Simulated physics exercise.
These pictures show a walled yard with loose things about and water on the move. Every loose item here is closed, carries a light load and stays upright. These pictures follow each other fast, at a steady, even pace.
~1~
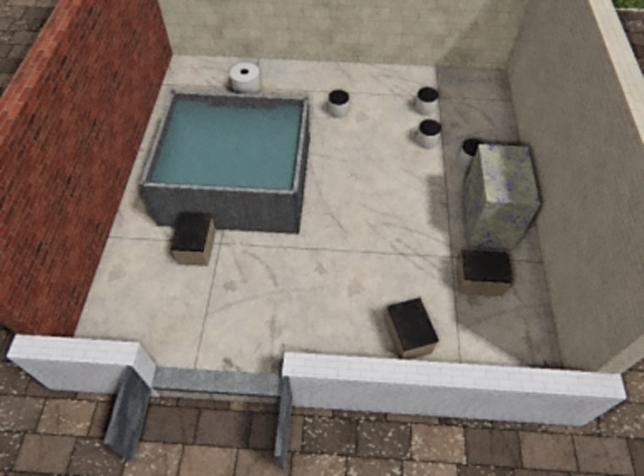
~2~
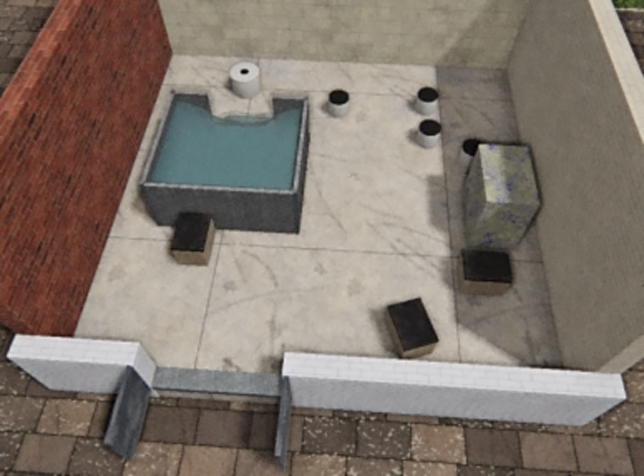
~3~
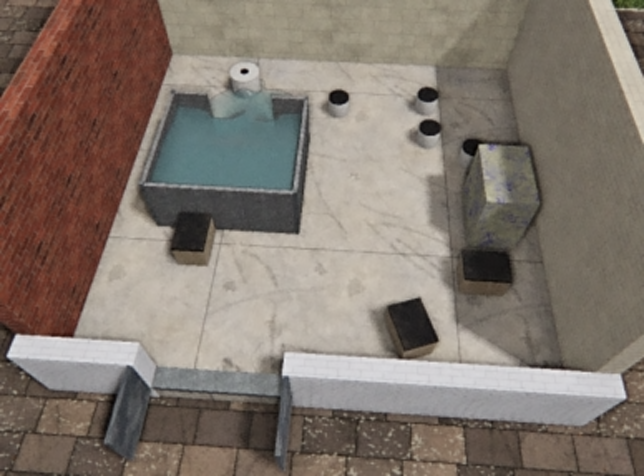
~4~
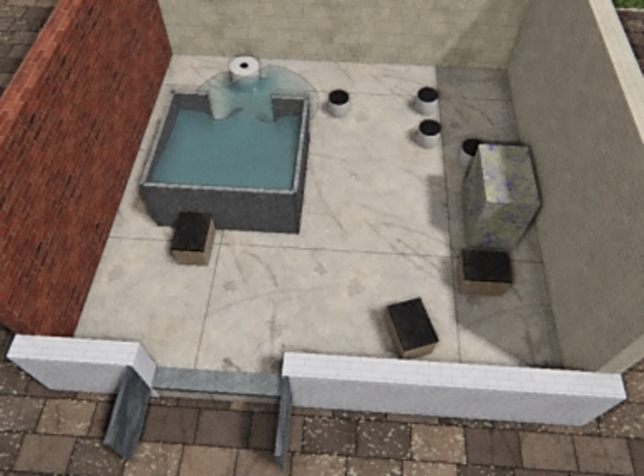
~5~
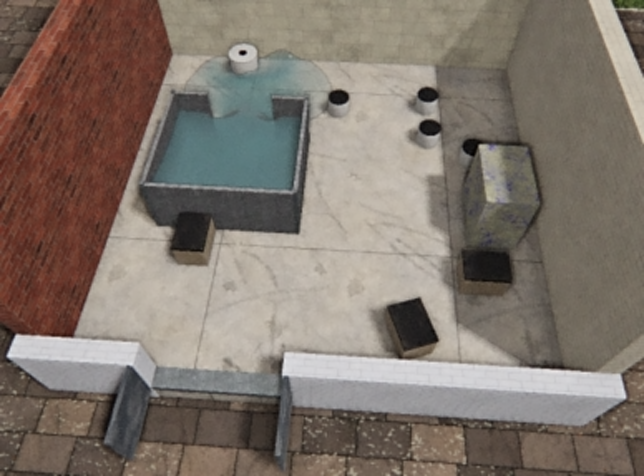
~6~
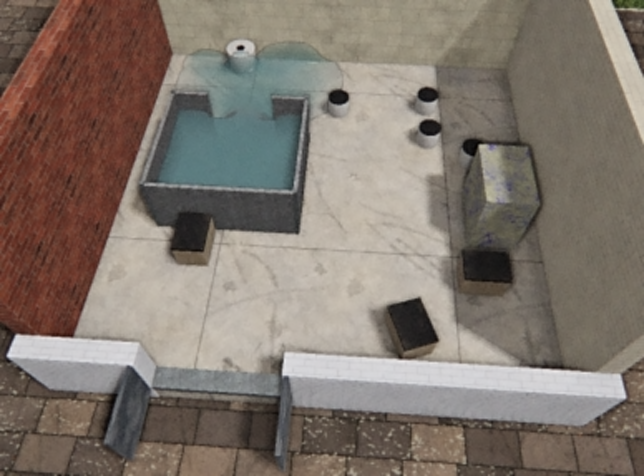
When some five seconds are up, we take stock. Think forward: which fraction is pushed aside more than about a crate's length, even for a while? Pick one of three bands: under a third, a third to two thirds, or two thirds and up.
A third to two thirds.
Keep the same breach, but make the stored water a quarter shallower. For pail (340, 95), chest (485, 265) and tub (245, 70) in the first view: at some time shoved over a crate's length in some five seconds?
As listed: Less than that, no, swept aside.
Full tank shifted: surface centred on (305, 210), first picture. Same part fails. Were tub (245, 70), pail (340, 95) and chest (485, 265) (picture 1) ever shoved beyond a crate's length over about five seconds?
Object by object, in turn: Travelled a good distance, travelled a good distance, lingered near its place.
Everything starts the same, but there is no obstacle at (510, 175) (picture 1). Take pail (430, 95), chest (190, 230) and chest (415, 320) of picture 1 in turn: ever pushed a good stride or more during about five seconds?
Item one went the distance, item two stayed under the mark, item three stayed under the mark.
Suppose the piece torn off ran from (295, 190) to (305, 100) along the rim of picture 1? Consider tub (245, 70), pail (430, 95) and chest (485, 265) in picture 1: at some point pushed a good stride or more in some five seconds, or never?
Here is how they go, in order: Fails to go that far, dislodged that far, and dislodged that far.
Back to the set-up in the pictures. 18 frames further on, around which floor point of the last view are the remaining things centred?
I'd say somewhere close to (371, 210).
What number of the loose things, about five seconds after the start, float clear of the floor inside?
The total is 4.
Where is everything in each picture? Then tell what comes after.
The first picture shows a tub at (245, 72), on the bottom; a chest at (413, 322) rests on the ground; 0 of 8 have shifted.
The second picture shows a tub at (245, 72) rests on the ground; a chest at (413, 322) rests on the ground; 0 of 8 have shifted.
The third picture shows a tub at (245, 72) rests on the ground; a chest at (413, 322) rests on the ground; 0 of 8 have shifted.
The fourth picture shows a tub at (244, 66), on the bottom, close to its start; a chest at (413, 322) rests on the ground; 1 of 8 have shifted.
The fifth picture shows a tub at (243, 53), on the bottom, a stride from its start; a chest at (413, 322), on the bottom; 1 of 8 have shifted.
The sixth picture shows a tub at (241, 48), on the bottom, a stride from its start; a chest at (413, 322), on the bottom; 1 of 8 have shifted.
A moment on, 1 of 8 are well off their spots; 1 afloat.
Next, 1 of 8 are well off their spots; 1 afloat.
Later, 3 of 8 are well off their spots; 2 afloat.
In the end, 5 of 8 are well off their spots, and 5 have been at some point; 4 afloat.
